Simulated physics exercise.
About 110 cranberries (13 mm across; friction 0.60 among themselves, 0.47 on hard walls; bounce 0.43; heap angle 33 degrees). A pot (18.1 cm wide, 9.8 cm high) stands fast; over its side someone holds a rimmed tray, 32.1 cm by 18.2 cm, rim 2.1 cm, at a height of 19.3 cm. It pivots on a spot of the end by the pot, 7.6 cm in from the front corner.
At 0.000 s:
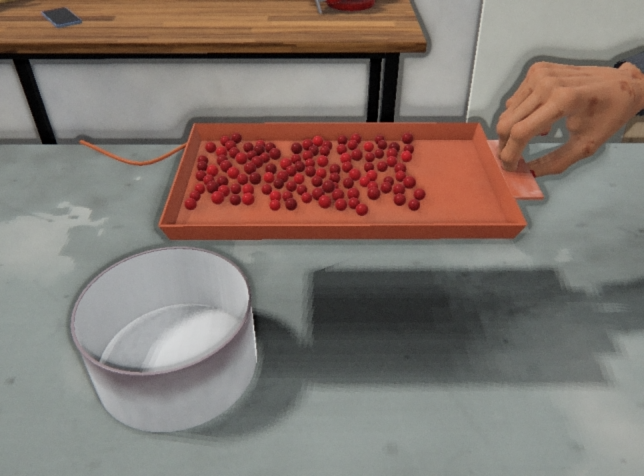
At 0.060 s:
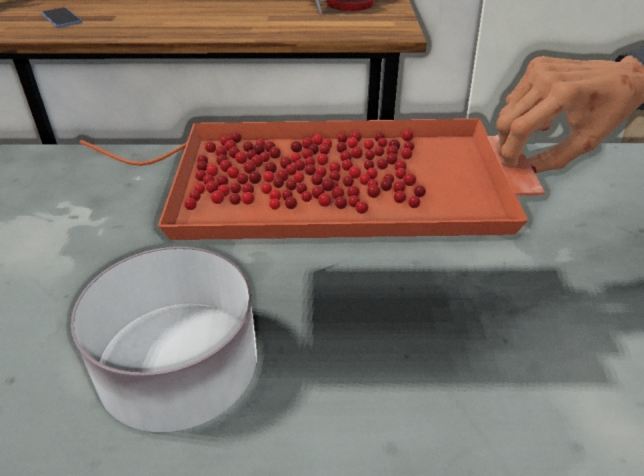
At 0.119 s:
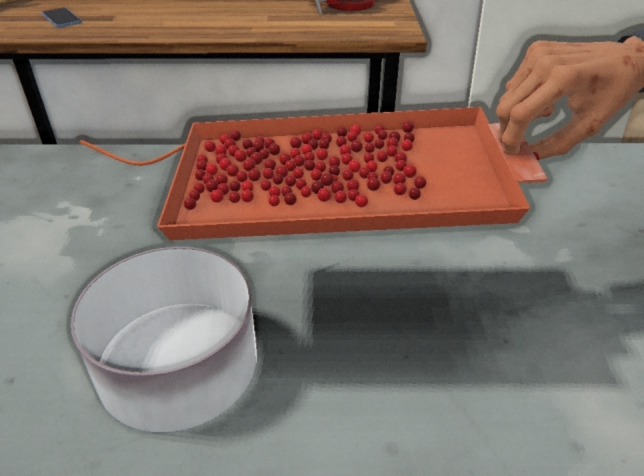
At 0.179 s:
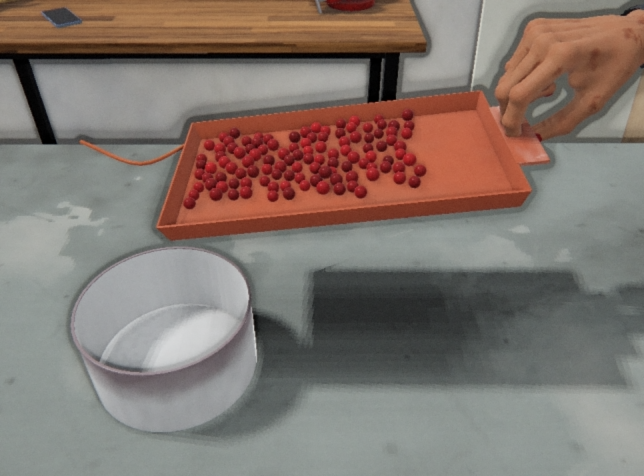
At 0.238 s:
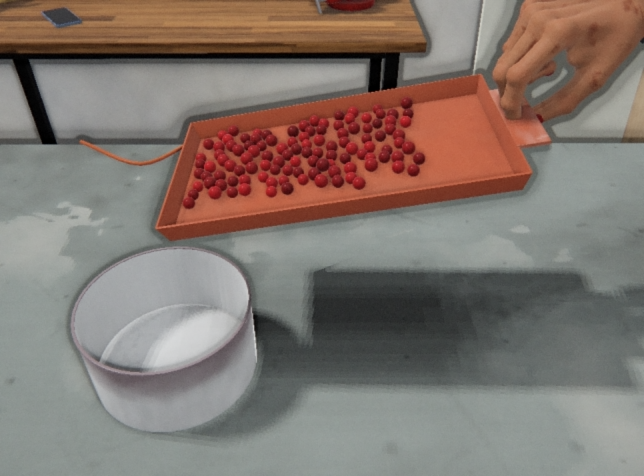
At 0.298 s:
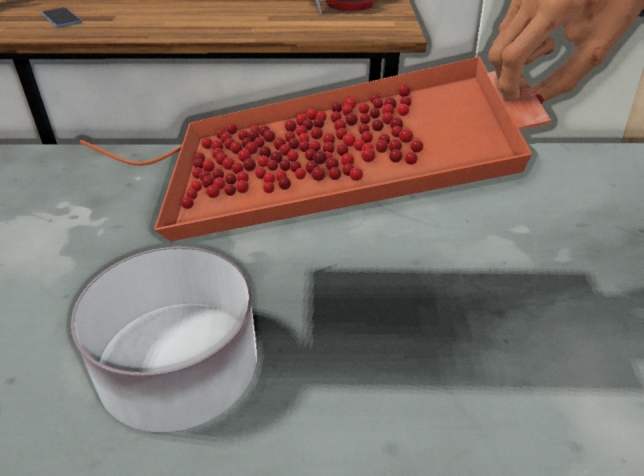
In the video, a hand at the right grips the end of an orange-red rimmed tray of red cranberries and raises it, tilting the tray toward its left end, while a round, pale pot stands still at the lower left.
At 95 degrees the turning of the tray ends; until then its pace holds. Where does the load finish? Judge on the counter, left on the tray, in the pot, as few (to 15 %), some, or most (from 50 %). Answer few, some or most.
Counter some, tray few, pot most.
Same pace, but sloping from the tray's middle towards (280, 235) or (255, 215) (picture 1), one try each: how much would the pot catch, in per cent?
Some 85 and 100 per cent.
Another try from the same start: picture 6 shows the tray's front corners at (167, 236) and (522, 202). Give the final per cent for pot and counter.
Pot 75, counter 25.
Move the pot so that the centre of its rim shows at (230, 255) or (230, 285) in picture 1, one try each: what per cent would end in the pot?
Some 10 and 20 per cent.
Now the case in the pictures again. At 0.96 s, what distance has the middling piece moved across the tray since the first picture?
Roughly 8 cm.
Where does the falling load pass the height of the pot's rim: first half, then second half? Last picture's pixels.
First near (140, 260), later near (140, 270).
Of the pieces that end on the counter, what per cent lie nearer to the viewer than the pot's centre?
Roughly 0 per cent.
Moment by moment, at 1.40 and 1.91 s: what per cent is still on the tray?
About 100, 5.
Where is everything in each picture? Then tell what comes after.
Tray tilt 0 degrees, front corners at (167, 222) and (519, 220); middle of the pieces at (311, 172); pot at (163, 303), in the first frame.
Tray tilt 1 degrees, front corners at (166, 222) and (519, 216); middle of the pieces at (310, 170), in the second frame.
Tray tilt 3 degrees, front corners at (165, 222) and (521, 204), lowest corner left front; middle of the pieces at (310, 165), in the third frame.
Tray tilt 7 degrees, front corners at (164, 223) and (523, 187), lowest corner left front; middle of the pieces at (309, 159), in the fourth frame.
Tray tilt 10 degrees, front corners at (163, 224) and (523, 170), lowest corner left front; middle of the pieces at (307, 153), in the fifth frame.
Tray tilt 14 degrees, front corners at (162, 224) and (522, 151), lowest corner left front; middle of the pieces at (304, 146); pot at (163, 303). Its pace works out near 60 degrees a second, in the sixth frame.
After 0.96 s, tilt 52 degrees; the tray holds 100 %, the pot 0 %.
Then, at 1.40 s, tilt 78 degrees; the tray holds 100 %, the pot 0 %.
Then, at 1.91 s, tilt 95 degrees; the tray holds 5 %, the pot 45 %.
In the end, at 2.8 s, counter 40 %, tray 0 %, pot 60 %.
